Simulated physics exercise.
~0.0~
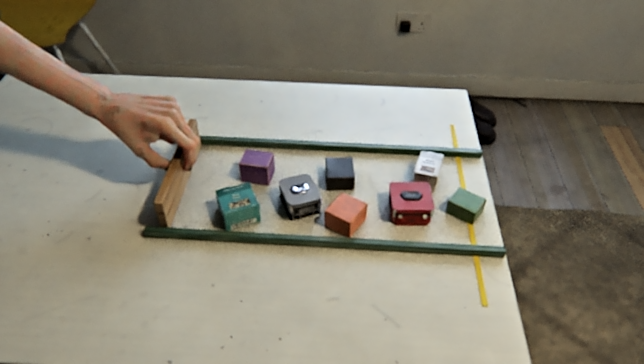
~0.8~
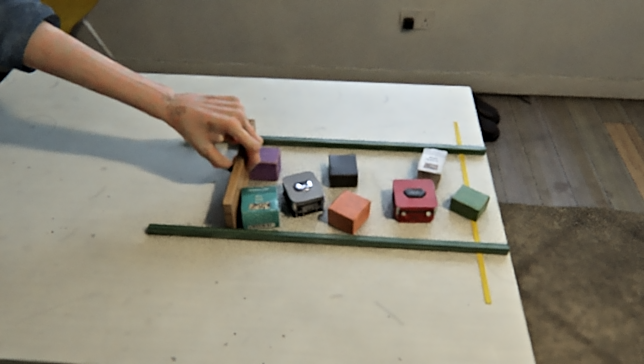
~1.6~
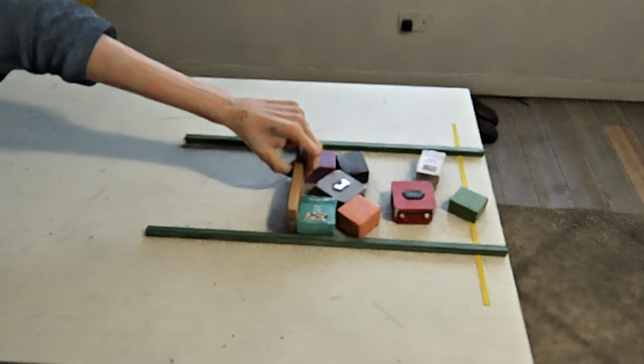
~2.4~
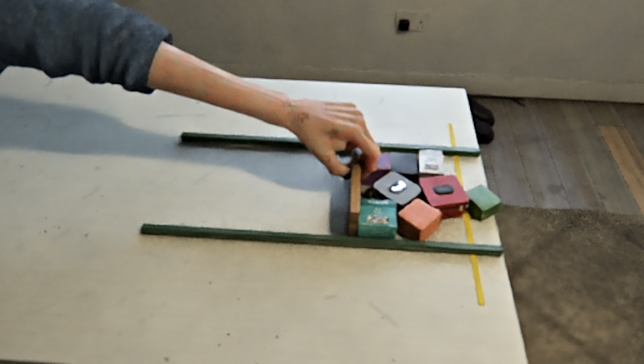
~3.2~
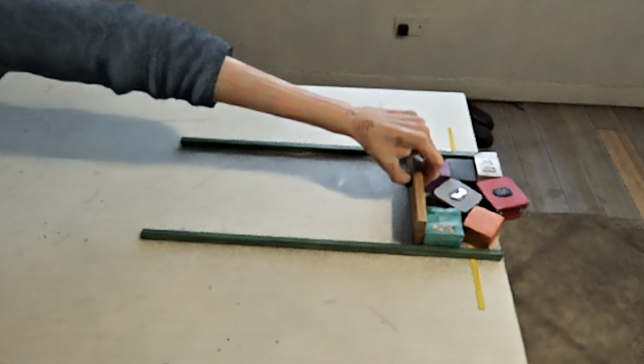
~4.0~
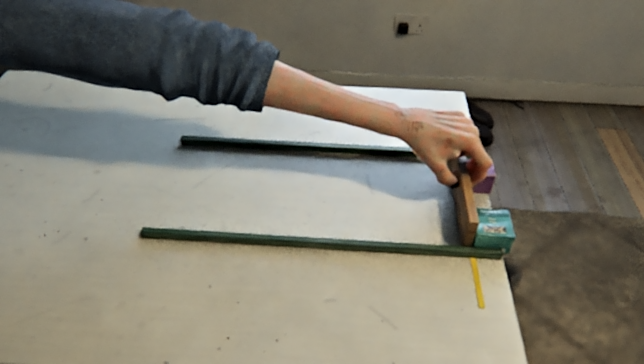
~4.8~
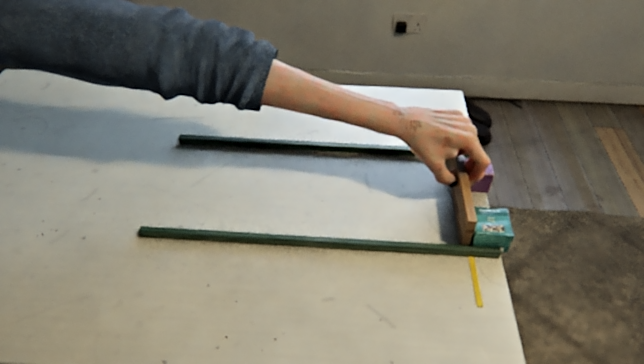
To begin with, a hand holds a wooden board upright at the left of two green rails on a white table, with eight small blocks and boxes scattered between them. The hand slides the board right, reaching the purple block and turquoise box first. The grey case, black block and orange block are gathered next, and soon the red case, white box and green block are pushed along too. The bunched pile crosses the yellow tape, and the green block disappears from view. Finally the board stops near the table's edge, with only the turquoise box and purple block still perched against it.
